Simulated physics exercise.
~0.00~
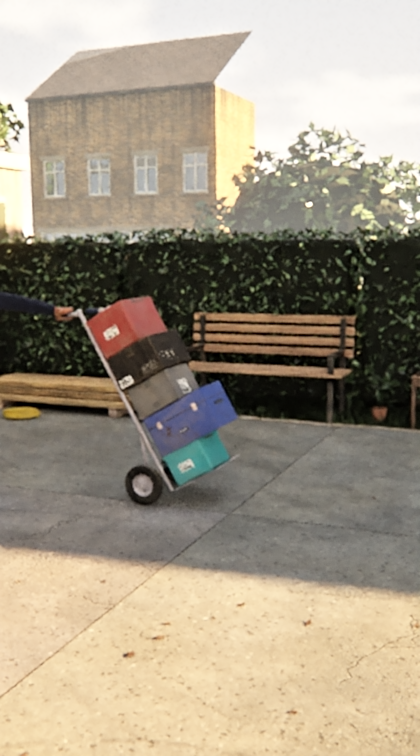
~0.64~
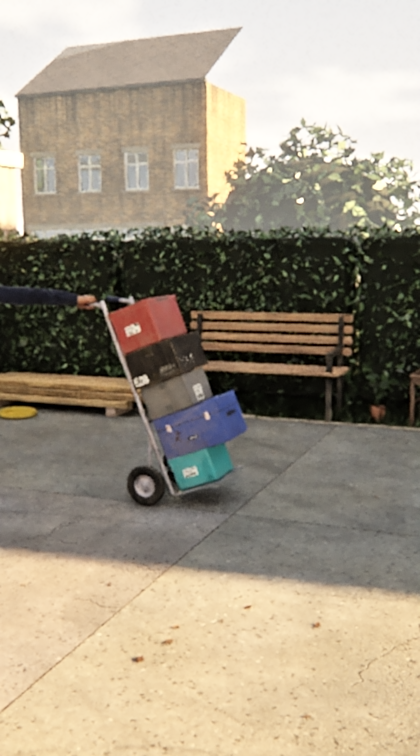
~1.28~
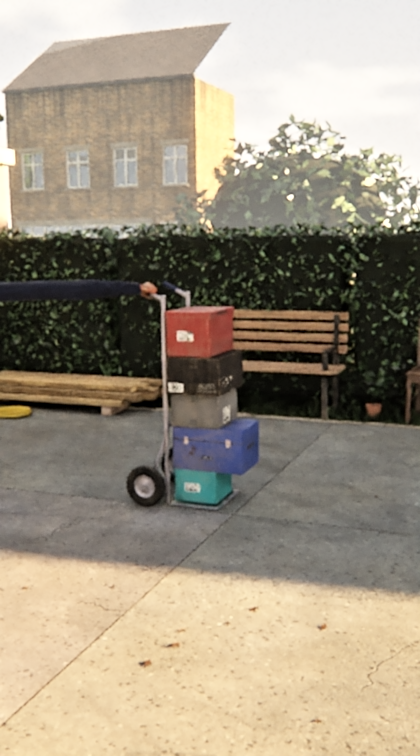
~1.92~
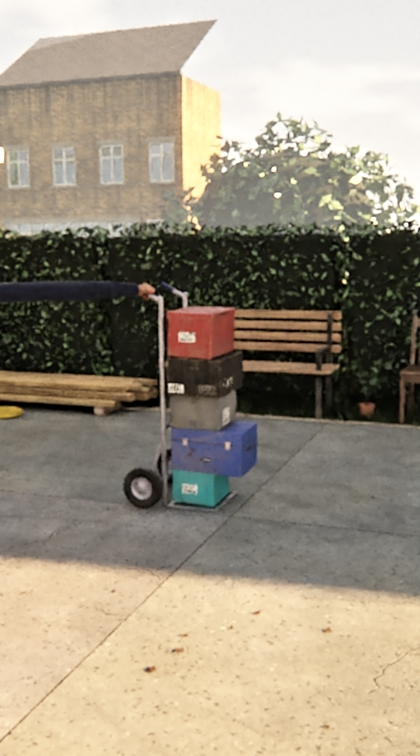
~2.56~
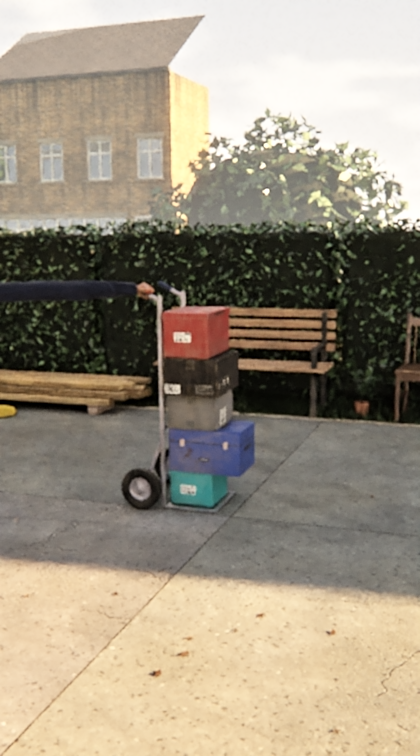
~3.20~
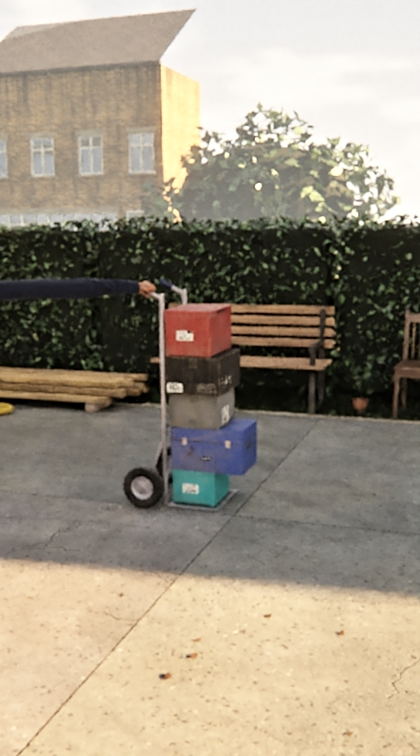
Hand truck stacked with five coloured boxes swinging upright in a sunny yard, a hand holding it as the stack stays intact.
